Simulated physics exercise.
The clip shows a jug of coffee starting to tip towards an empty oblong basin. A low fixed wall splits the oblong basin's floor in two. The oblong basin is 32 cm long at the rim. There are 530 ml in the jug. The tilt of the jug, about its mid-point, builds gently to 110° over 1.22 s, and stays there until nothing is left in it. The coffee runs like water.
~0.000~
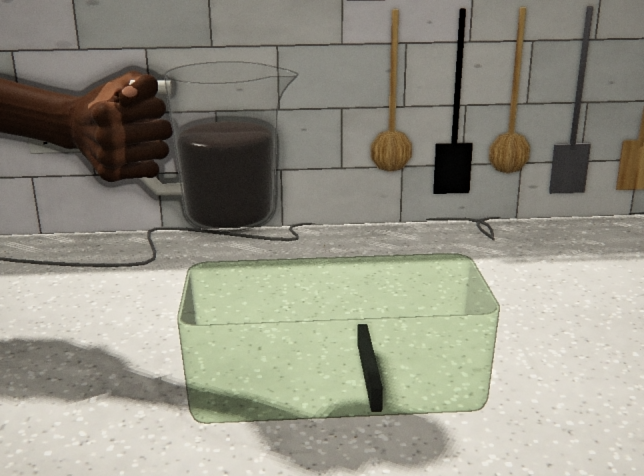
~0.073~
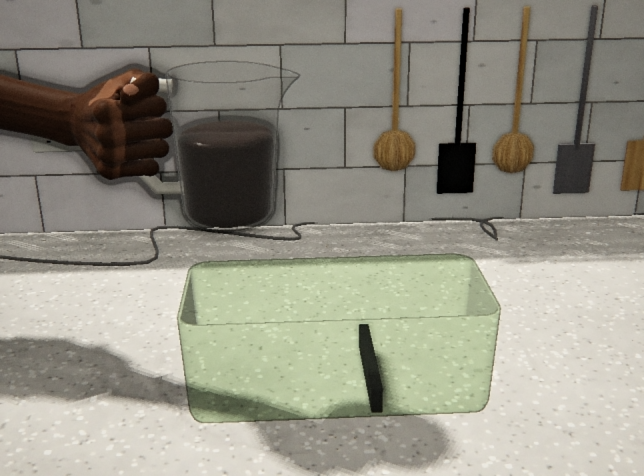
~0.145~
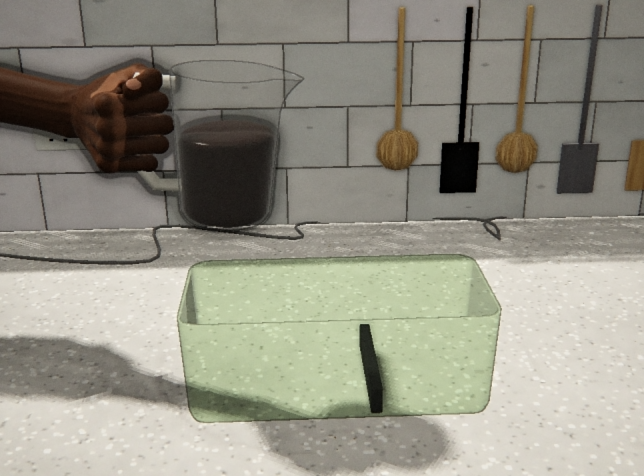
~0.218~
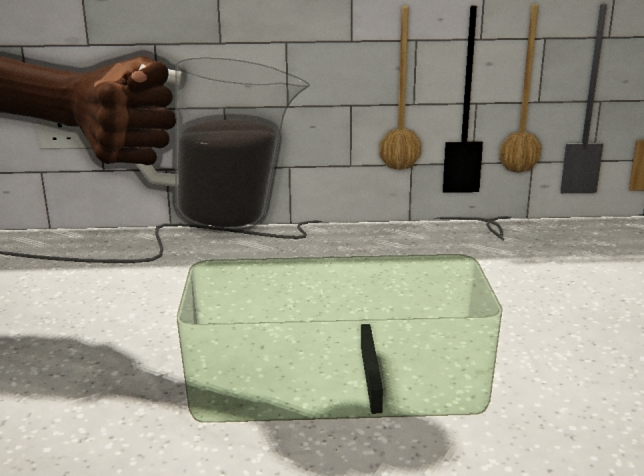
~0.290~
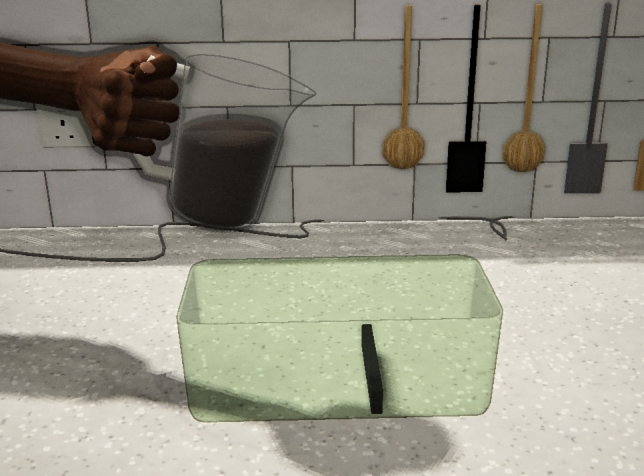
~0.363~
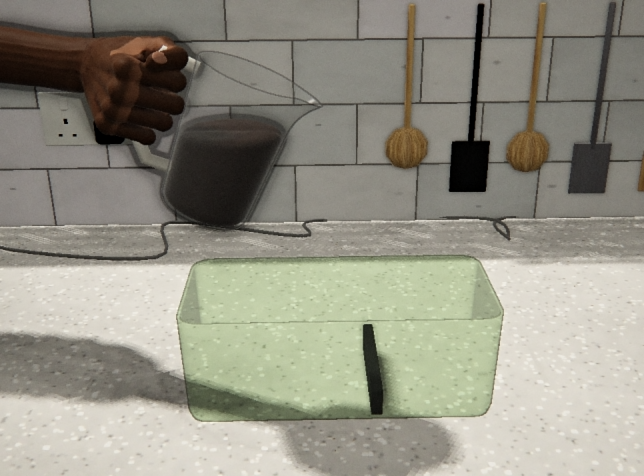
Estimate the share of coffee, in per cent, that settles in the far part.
The far part has some 48 per cent.
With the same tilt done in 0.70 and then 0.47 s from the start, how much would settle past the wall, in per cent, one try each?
In turn about 30 and 25 per cent.
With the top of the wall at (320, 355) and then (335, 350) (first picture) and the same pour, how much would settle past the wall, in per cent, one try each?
First 90, then 90 per cent.
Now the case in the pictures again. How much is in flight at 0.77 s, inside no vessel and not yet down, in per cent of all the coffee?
Near 10 in a hundred.
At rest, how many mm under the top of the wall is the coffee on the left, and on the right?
Some 20 mm on the left and 14 mm on the right.
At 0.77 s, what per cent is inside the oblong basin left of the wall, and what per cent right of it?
Some 0 per cent left and 0 right.
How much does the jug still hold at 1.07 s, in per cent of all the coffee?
Some 28 per cent.
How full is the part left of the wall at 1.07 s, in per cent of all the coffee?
Some 18 per cent.
Then, 0.77 s in, the tilt is 77° and 91 per cent is still to pour, 0 is left of the wall and 0 right of it.
Then, 1.07 s in, the tilt is 106° and 28 per cent is still to pour, 17 is left of the wall and 33 right of it.
Then, 1.38 s in, the tilt is 110° and 1 per cent is still to pour, 49 is left of the wall and 47 right of it.
Then, 1.72 s in, the tilt is 110° and 0 per cent is still to pour, 51 is left of the wall and 48 right of it.
Finally, 51 per cent lies left of the wall, 48 right of it and 1 outside.
